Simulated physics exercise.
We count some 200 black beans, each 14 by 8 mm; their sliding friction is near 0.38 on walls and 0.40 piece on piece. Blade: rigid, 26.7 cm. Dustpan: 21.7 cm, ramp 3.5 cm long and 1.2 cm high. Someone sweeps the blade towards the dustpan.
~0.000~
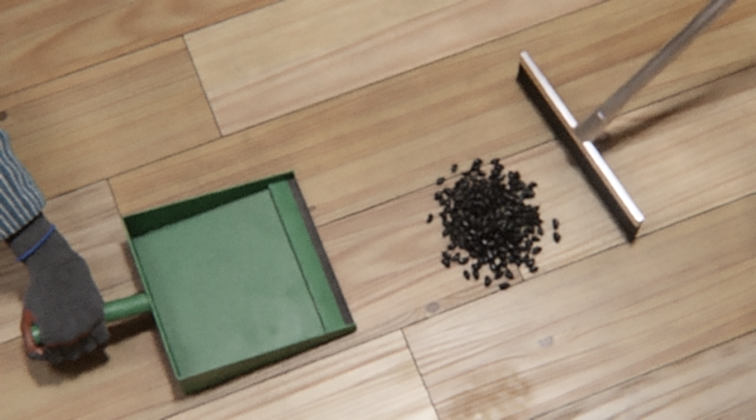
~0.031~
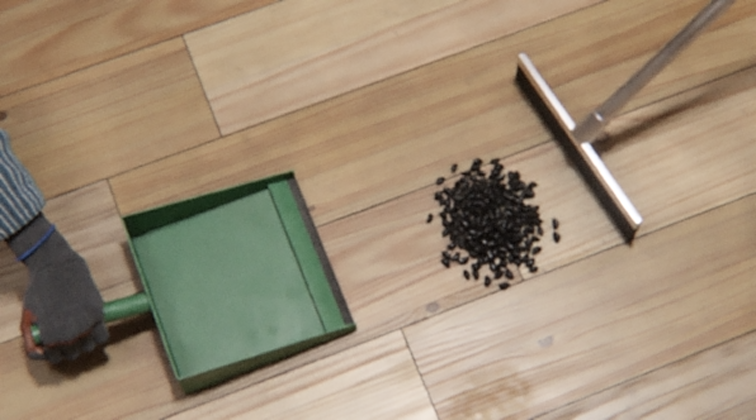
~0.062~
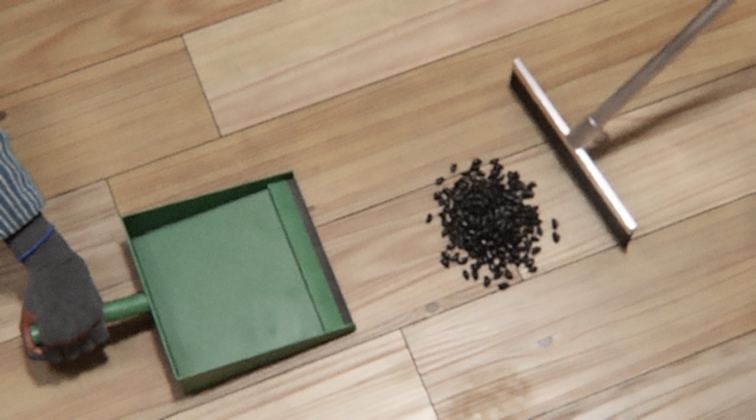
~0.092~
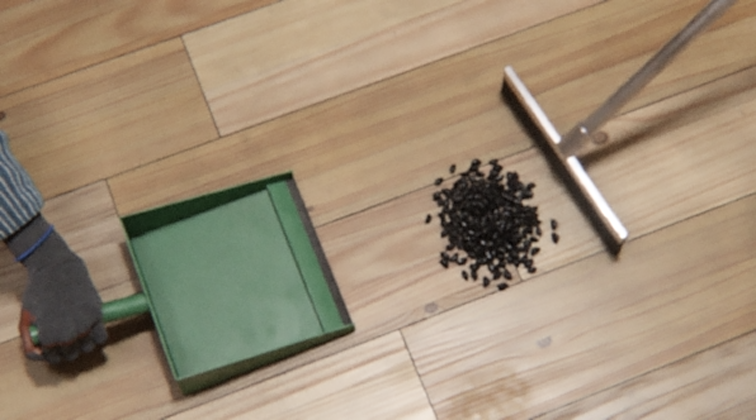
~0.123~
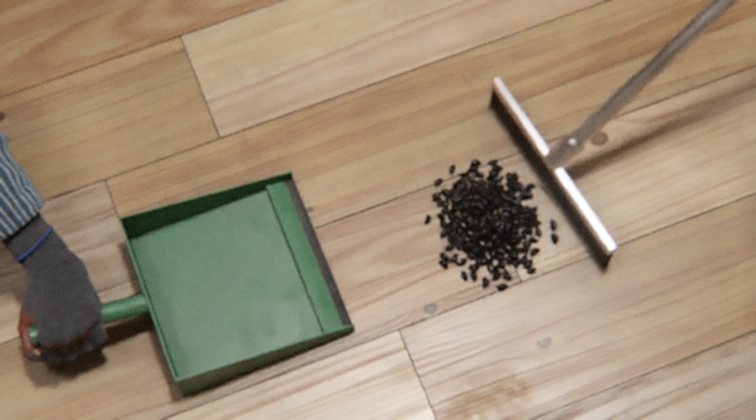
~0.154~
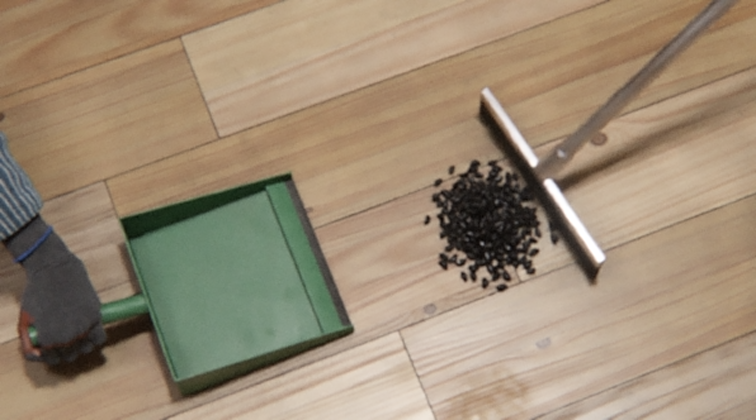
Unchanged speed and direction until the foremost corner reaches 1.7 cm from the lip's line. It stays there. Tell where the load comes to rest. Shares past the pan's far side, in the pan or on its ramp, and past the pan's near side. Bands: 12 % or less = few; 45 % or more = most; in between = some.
Shares - far side: Few; pan: Some; near side: Most.
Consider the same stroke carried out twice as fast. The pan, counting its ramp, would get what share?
I'd put it at close to 30 per cent.
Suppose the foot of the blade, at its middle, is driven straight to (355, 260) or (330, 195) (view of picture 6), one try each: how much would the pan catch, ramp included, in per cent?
Roughly 20 per cent for the first try and 10 per cent for the second.
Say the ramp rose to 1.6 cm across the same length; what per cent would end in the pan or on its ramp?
Then around 15 percent, ramp counted.
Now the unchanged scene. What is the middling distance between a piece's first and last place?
Somewhere around 24 centimetres.
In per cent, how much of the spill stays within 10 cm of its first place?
Around 0 in a hundred.
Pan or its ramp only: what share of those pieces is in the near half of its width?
Roughly 90 in a hundred.
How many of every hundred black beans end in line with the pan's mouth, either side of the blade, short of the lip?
30 %.
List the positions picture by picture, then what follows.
In the first picture, blade from (638, 222) to (524, 59), moved 0.0 cm, 0 of the pieces shifted so far; middle of the pieces at (491, 215); pan at (227, 289).
In the second picture, blade from (637, 223) to (522, 61), moved 0.3 cm, 0 of the pieces shifted so far; middle of the pieces at (491, 215).
In the third picture, blade from (631, 229) to (516, 65), moved 1.3 cm, 0 of the pieces shifted so far; middle of the pieces at (490, 215).
In the fourth picture, blade from (622, 238) to (508, 73), moved 2.8 cm, 0 of the pieces shifted so far; middle of the pieces at (490, 216).
In the fifth picture, blade from (611, 250) to (496, 84), moved 4.8 cm, 0 of the pieces shifted so far; middle of the pieces at (489, 217).
In the sixth picture, blade from (599, 261) to (485, 95), moved 6.8 cm, 3 of the pieces shifted so far; middle of the pieces at (489, 217); pan at (225, 290). The blade's pace is about 0.65 m/s, heading 24 degrees towards the viewer's side.
Then, at 0.36 s, middle of the blade 16 cm from the lip; 0 % over the lip, far side 0 %, near side 25 %.
After 0.50 s, middle of the blade 7 cm from the lip; 0 % over the lip, far side 0 %, near side 45 %.
After 0.76 s, middle of the blade 4 cm from the lip; 20 % over the lip, far side 0 %, near side 55 %.
At rest (1.9 s), far side 0 %, pan 20 %, near side 55 %, in front of the lip or behind the blade 30 %.
